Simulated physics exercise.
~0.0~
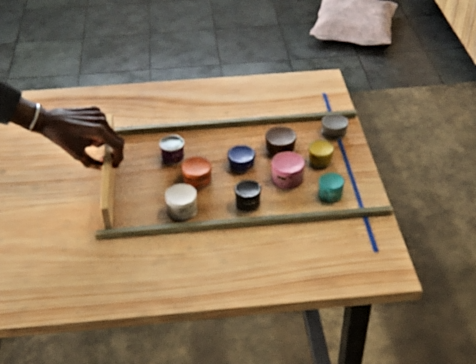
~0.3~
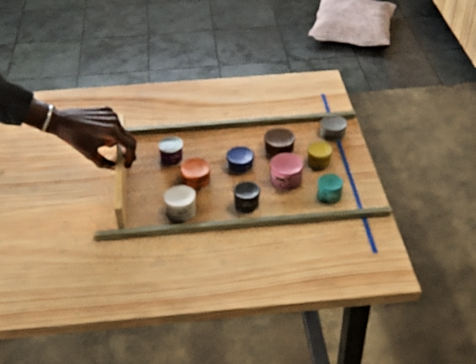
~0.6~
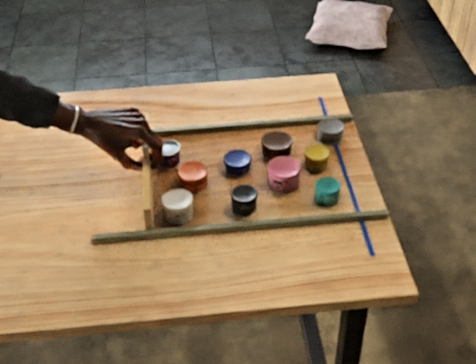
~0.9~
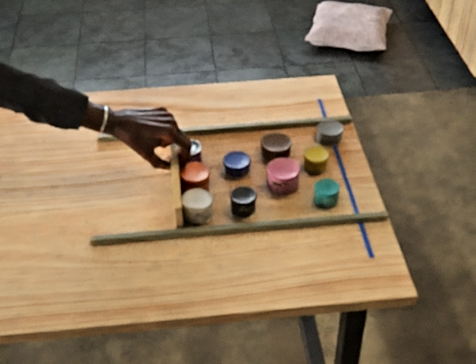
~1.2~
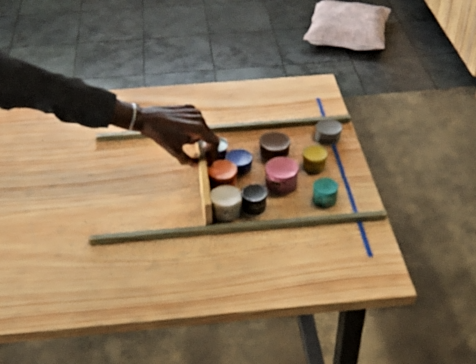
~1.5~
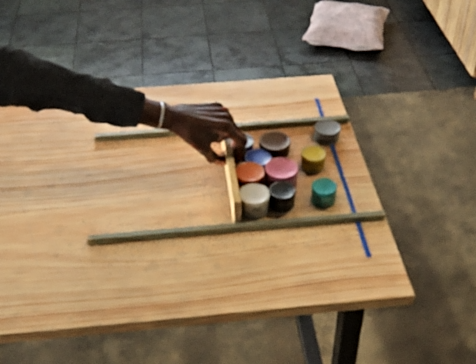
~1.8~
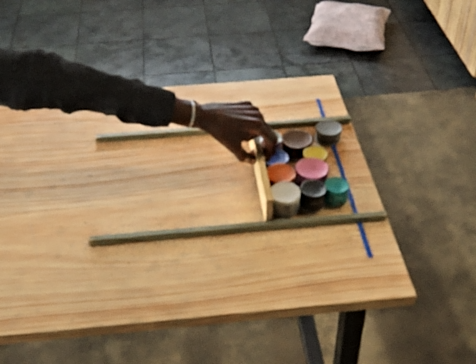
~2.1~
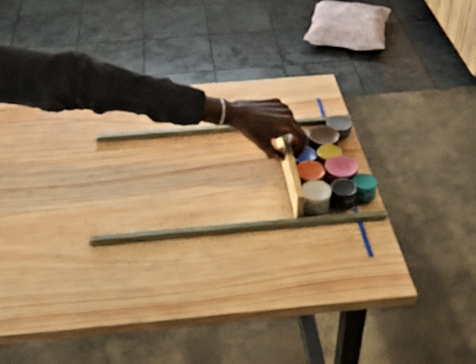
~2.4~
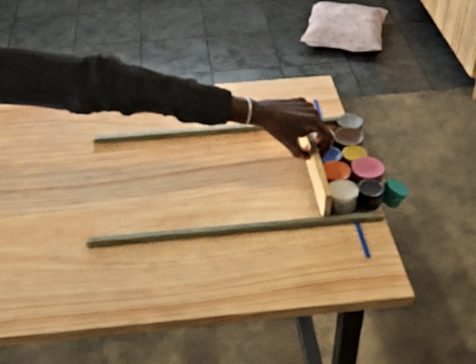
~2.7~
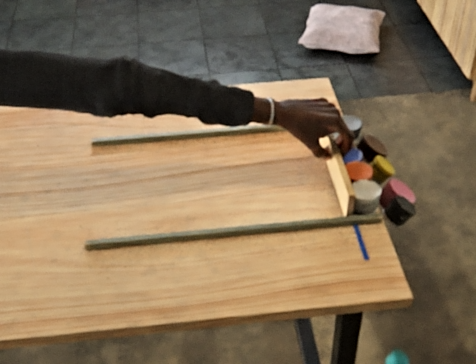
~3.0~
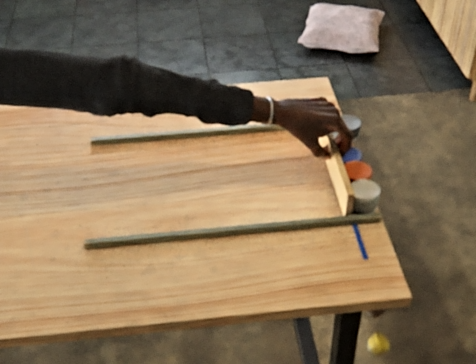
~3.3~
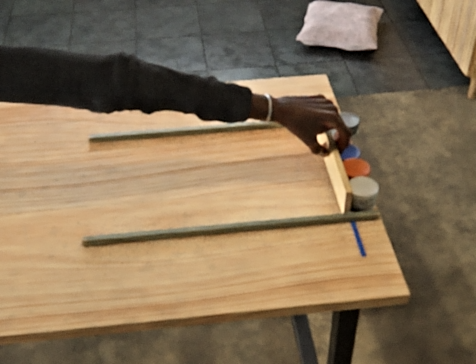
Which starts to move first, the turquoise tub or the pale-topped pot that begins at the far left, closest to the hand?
The pale-topped pot closest to the hand starts to move first, while the turquoise tub stays still until the board has pushed the pots closer together.
